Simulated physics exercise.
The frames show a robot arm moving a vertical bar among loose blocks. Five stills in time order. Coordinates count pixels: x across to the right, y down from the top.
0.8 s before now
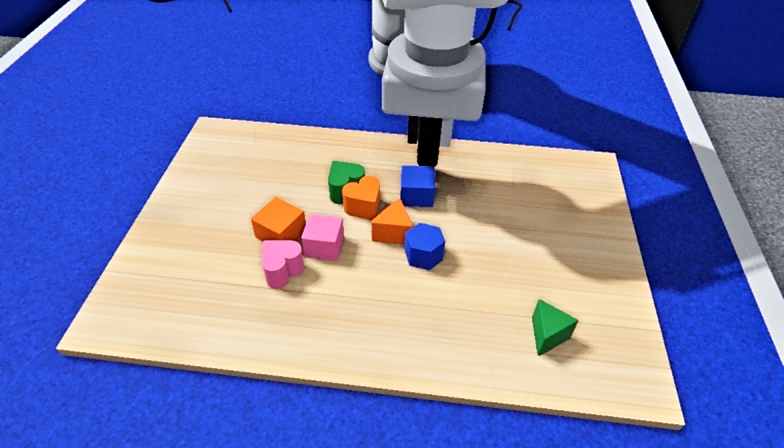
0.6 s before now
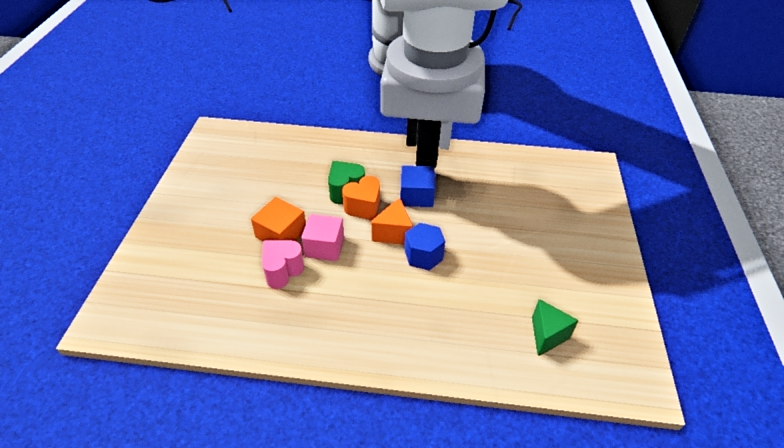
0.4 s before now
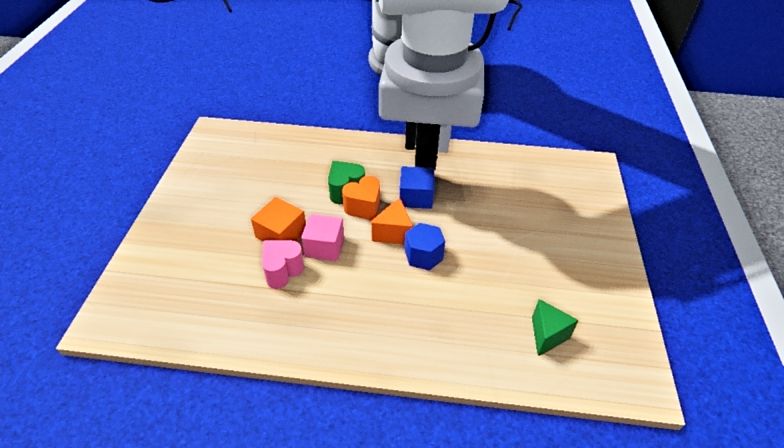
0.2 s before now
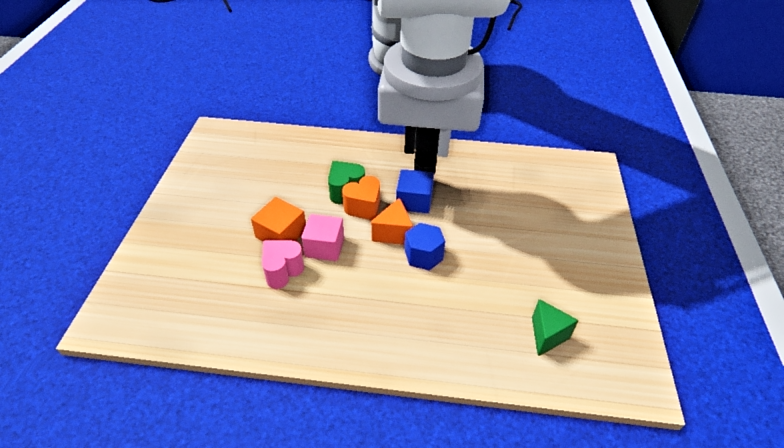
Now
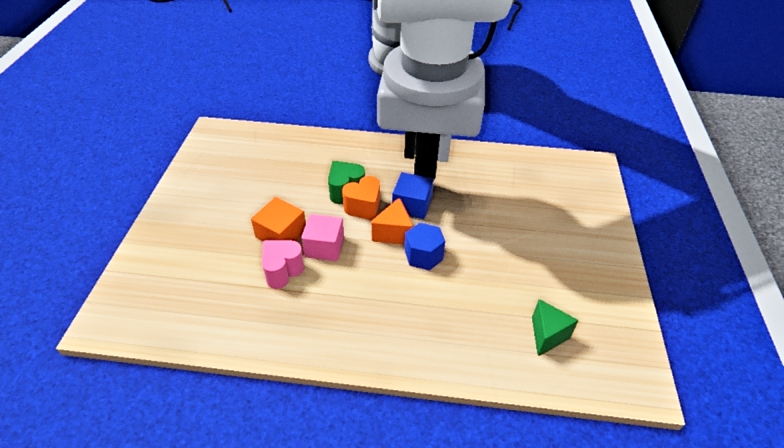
A grey robot arm with a black vertical bar stands over the far side of a pale wooden board on a blue surface, seen from above at an angle by a still camera. Orange, pink, green and blue blocks cluster left of centre, with a green one alone at lower right. The bar edges slightly nearer, nudging the blue cube a little toward the orange triangle and turning it slightly.
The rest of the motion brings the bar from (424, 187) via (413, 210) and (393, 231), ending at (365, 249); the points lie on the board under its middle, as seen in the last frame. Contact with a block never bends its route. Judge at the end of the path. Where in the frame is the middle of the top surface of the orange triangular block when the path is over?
Its top middle: (337, 279).
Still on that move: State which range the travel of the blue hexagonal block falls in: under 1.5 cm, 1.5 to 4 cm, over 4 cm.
The answer is under 1.5 cm.
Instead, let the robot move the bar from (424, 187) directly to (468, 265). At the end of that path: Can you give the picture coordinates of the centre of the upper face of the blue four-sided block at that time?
It should be at about (410, 198).
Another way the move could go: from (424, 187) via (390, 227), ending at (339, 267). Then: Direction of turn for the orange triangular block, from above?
Looking down on the board, it turns counter-clockwise.
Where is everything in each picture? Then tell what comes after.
The first picture shows lower end of the bar at (427, 163), tops of blocks, pink four-sided block at (323, 227), orange heart at (364, 189), orange triangular block at (394, 215), blue four-sided block at (418, 176), blue hexagonal block at (426, 236).
The second picture shows bar at (426, 166), blocks as before.
The third picture shows bar at (425, 169), blue four-sided block at (418, 177).
The fourth picture shows bar at (425, 173), blue four-sided block at (416, 181).
The fifth picture shows bar at (425, 178), pink four-sided block at (323, 227), orange heart at (364, 189), orange triangular block at (394, 215), blue four-sided block at (413, 185), blue hexagonal block at (426, 236).
On the path given first. One third of the way, bar at (414, 200); orange triangular block at (381, 229), turned 30° anticlockwise; blue four-sided block at (394, 205), turned 30° clockwise.
Two thirds of the way, bar at (394, 222); orange triangular block at (357, 253), turned 25° anticlockwise; blue four-sided block at (372, 228), turned 30° clockwise.
At the end, bar at (365, 240); pink four-sided block at (319, 228), turned 15° clockwise; orange heart not moved; orange triangular block at (337, 279), turned 40° anticlockwise; blue four-sided block at (345, 250), turned 15° clockwise; blue hexagonal block not moved.
